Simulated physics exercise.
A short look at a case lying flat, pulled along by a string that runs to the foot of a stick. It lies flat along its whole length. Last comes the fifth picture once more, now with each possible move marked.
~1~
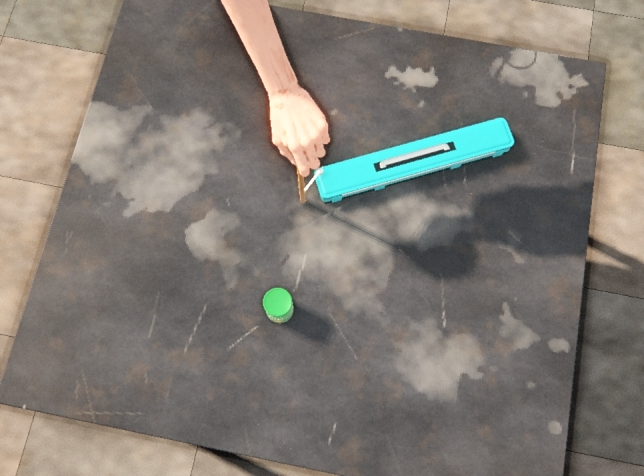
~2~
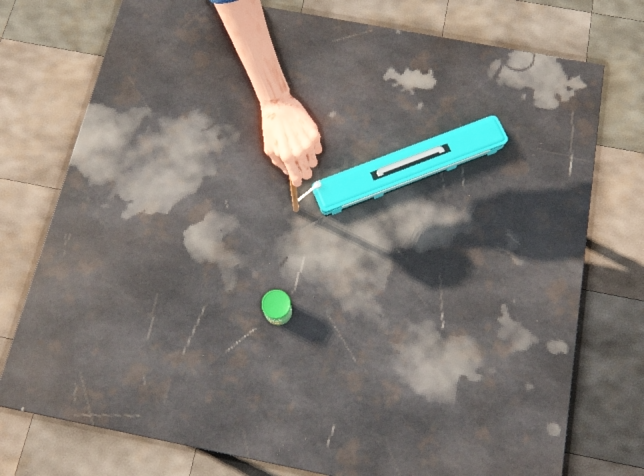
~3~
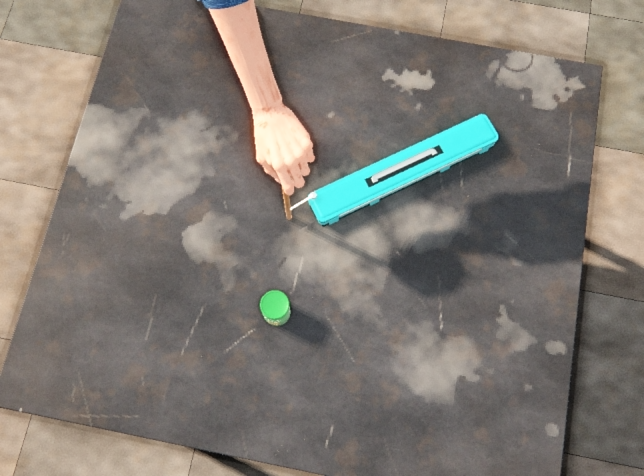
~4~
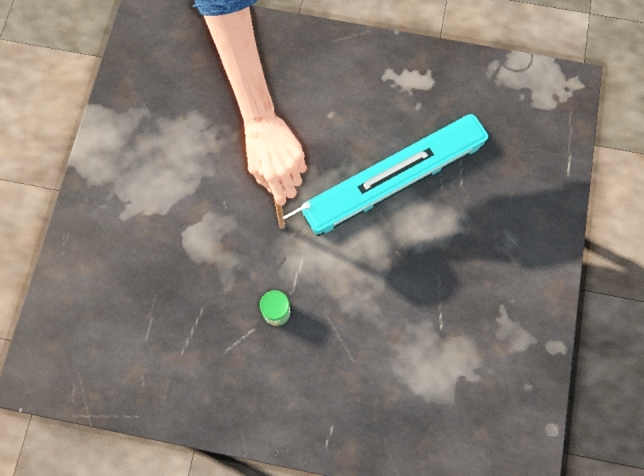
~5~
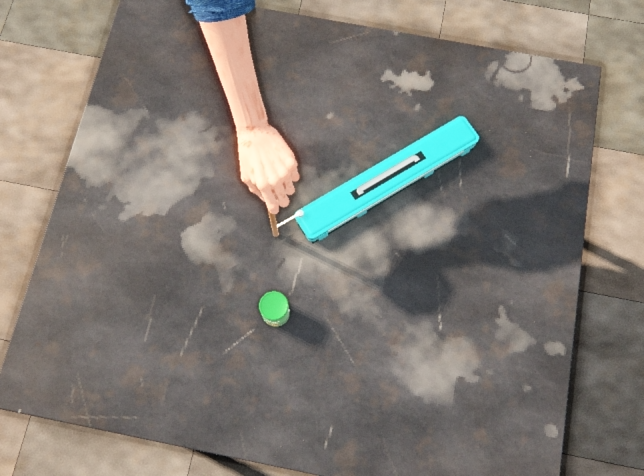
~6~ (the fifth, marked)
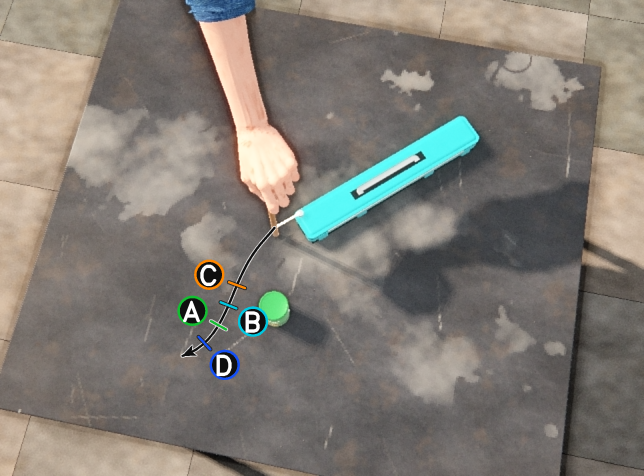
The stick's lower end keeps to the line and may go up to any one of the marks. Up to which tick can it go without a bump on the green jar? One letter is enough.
It can go as far as C.
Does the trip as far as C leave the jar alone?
Yes.
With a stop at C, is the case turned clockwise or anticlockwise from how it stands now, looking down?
For that mark, anticlockwise.
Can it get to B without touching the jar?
For that mark, no.
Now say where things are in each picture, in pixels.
In the first frame, green jar (279, 306); turquoise case (415, 157).
In the second frame, turquoise case (411, 162); green jar (277, 308).
In the third frame, turquoise case (404, 166); green jar (276, 309).
In the fourth frame, turquoise case (396, 171); green jar (276, 309).
In the fifth frame, turquoise case (389, 175); green jar (275, 310).
On the marked copy, A at (218, 325); B at (228, 305); C at (237, 285); D at (205, 343); the route from (275, 228) via (233, 294) to (183, 356).
With C. Early on, foot of the stick (259, 246), middle of the case (370, 186).
Further on, foot of the stick (246, 266), middle of the case (353, 197).
At the end, foot of the stick (237, 286), middle of the case (340, 208); nothing has been touched.
As for the rest, A is too far, the jar has been hit; B is too far, the jar has been hit; D is too far, the jar has been hit.
